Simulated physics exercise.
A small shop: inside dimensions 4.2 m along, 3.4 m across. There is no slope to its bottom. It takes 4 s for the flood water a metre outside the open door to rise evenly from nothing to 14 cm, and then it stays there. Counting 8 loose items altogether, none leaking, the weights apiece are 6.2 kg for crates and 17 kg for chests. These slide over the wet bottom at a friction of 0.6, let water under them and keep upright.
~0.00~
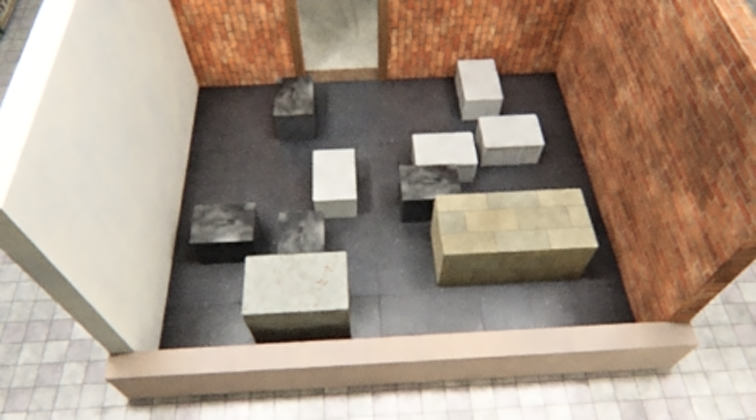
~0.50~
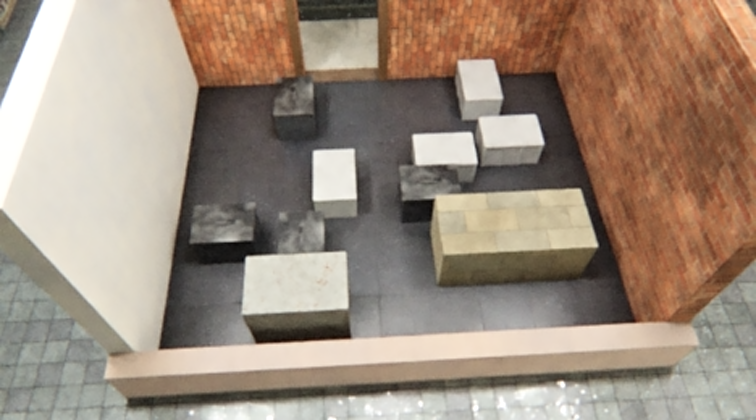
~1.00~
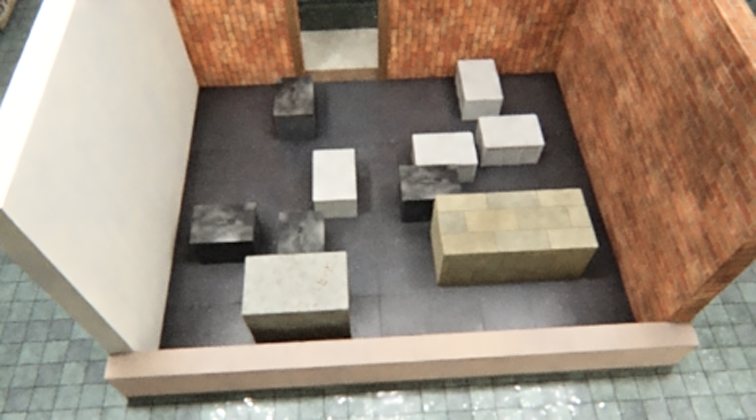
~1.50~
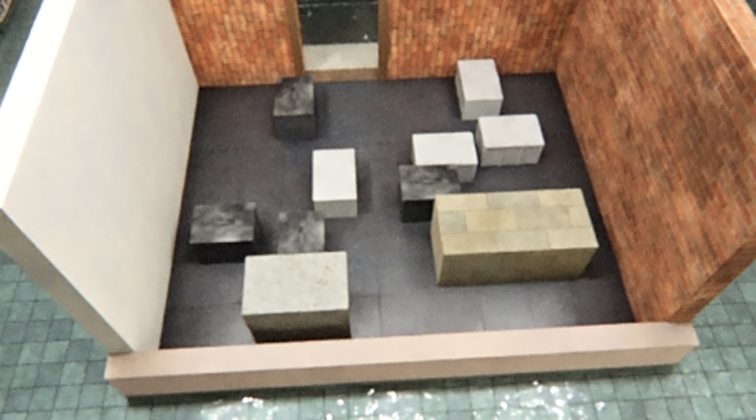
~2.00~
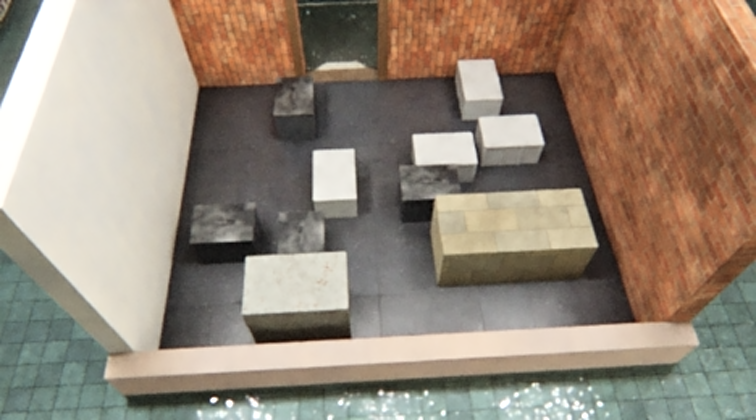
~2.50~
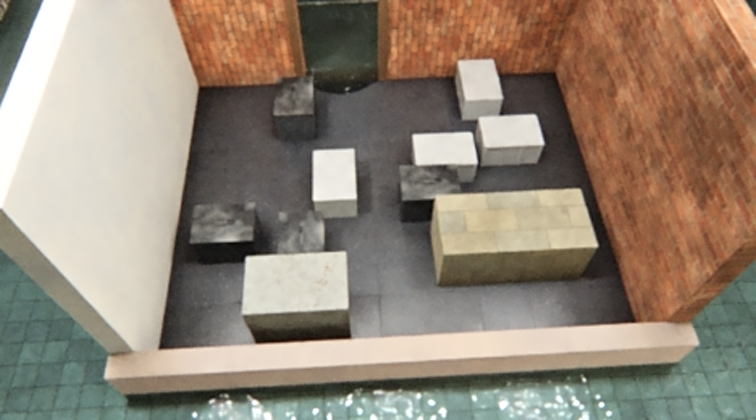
Small open-topped brick-walled shop with blocks standing still on a dark floor, greenish water spreading and deepening over the paving outside.
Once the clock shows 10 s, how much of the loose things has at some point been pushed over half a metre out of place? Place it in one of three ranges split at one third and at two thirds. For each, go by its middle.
Range: The lowest, under a third.
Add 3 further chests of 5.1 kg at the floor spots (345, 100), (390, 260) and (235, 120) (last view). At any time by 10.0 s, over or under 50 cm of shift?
Sequence: Above the line / above the line / below the line.
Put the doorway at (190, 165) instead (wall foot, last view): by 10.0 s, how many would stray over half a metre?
Result: 2 of them.
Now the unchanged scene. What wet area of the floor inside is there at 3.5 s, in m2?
Wet area: Approx. 1.0 m2.
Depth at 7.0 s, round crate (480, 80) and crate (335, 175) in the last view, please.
I'd estimate 1 cm for the first and 4 cm for the second.
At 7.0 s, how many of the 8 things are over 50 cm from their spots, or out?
By then the count is 0.
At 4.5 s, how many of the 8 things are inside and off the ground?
I count 0.
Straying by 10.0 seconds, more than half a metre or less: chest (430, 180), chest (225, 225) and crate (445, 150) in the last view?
Within, within, beyond.
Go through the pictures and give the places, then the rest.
The first picture shows a crate at (334, 174), on the bottom; a crate at (511, 130) rests on the ground; 0.0 m2 under water; 0 of 8 have shifted.
The second picture shows a crate at (334, 174) rests on the ground; a crate at (511, 130) rests on the ground; water covers 0.0 m2; 0 of 8 have shifted.
The third picture shows a crate at (334, 174), on the bottom; a crate at (511, 130) rests on the ground; water covers 0.0 m2; 0 of 8 have shifted.
The fourth picture shows a crate at (334, 174), on the bottom; a crate at (511, 130), on the bottom; water covers 0.0 m2; 0 of 8 have shifted.
The fifth picture shows a crate at (334, 174) rests on the ground; a crate at (511, 130) rests on the ground; water covers 0.0 m2; 0 of 8 have shifted.
The sixth picture shows a crate at (334, 174), on the bottom; a crate at (511, 130), on the bottom; 0.1 m2 under water; 0 of 8 have shifted.
After 3.5 s 0 of 8 are over 50 cm from their spots; 0 afloat.
After 4.5 s 0 of 8 are over 50 cm from their spots; 0 afloat.
After 7.0 s 0 of 8 are over 50 cm from their spots; 2 afloat.
After 10.0 s 1 of 8 are over 50 cm from their spots, and 1 have been at some point; 3 afloat.
